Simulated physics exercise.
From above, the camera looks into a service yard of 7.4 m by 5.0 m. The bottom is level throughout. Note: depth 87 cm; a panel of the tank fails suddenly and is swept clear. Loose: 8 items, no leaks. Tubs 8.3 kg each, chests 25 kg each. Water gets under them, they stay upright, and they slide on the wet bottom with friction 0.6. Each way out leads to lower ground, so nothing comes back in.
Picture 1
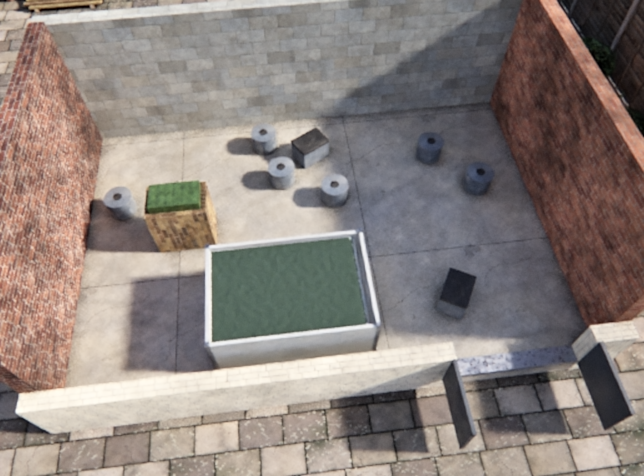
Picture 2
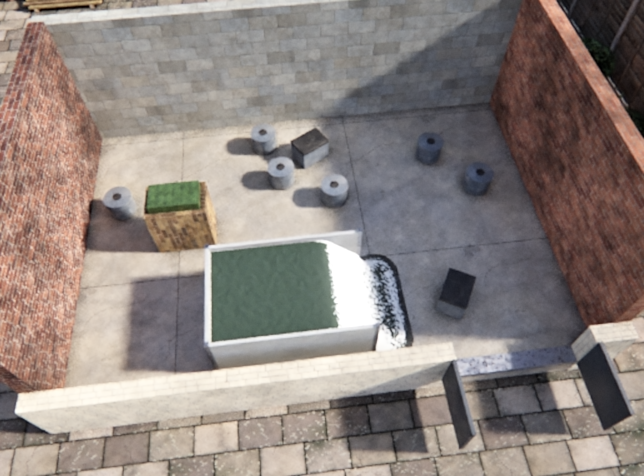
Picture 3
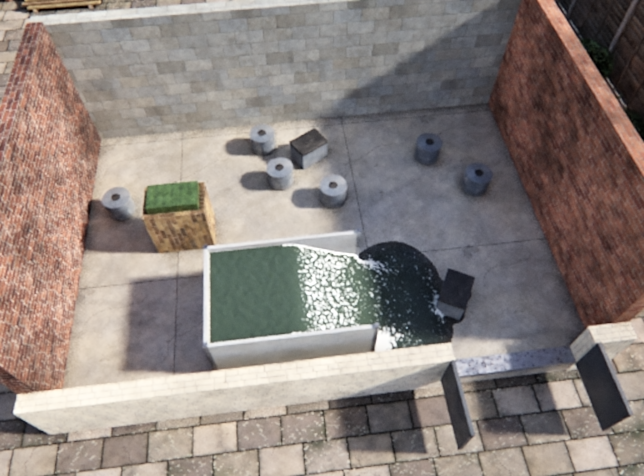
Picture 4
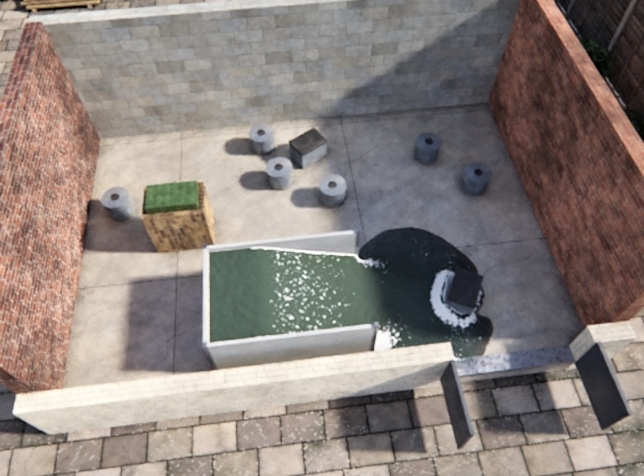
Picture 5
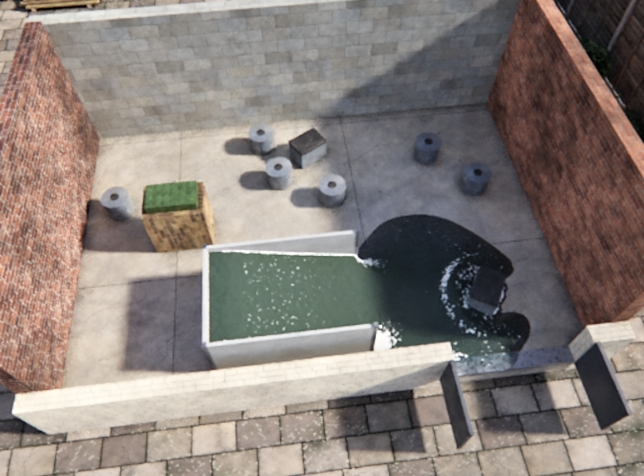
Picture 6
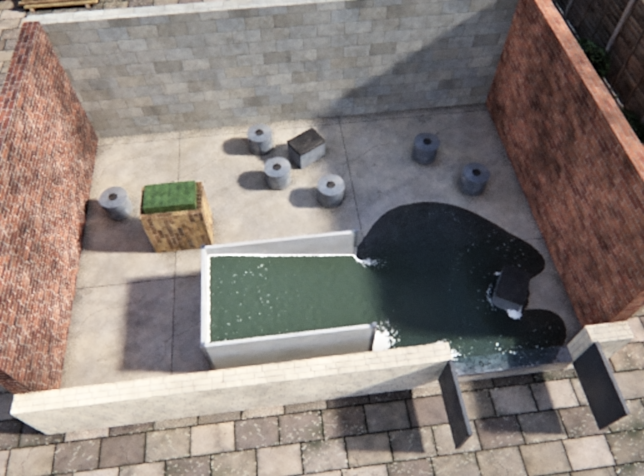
In this clip, the right side of a tank of green water gives way in a walled yard, and water pours out across the floor, surrounding a dark-topped chest and pushing it to the right while the grey tubs stay put.
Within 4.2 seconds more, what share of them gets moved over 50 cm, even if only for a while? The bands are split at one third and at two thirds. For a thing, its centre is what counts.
It falls between one and two thirds.
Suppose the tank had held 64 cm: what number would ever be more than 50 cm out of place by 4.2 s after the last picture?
With that change, 3 of them.
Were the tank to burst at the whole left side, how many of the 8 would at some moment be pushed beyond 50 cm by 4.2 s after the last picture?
Then the count would be 4.
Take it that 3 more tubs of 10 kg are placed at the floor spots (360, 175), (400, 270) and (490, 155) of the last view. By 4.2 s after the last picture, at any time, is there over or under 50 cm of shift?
One after another they come out inside the limit, above it, above it.
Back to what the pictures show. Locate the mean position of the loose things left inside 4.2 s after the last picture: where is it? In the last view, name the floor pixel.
Mean floor pixel: About (300, 175).
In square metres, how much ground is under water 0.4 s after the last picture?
I'd estimate close to 12 m2.
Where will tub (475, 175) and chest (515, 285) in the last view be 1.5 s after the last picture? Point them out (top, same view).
Around (490, 118) and (562, 260).
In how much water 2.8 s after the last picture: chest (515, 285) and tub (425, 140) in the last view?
Close to 16 and 5 centimetres.
Then, 0.4 s after the last picture 1 of 8 are over 50 cm from their spots; 0 afloat.
Then, 1.5 s after the last picture 2 of 8 are over 50 cm from their spots; 2 afloat.
Then, 2.8 s after the last picture 2 of 8 are over 50 cm from their spots; 2 afloat.
Then, 4.2 s after the last picture 4 of 8 are over 50 cm from their spots, and 4 have been at some point; 2 afloat.
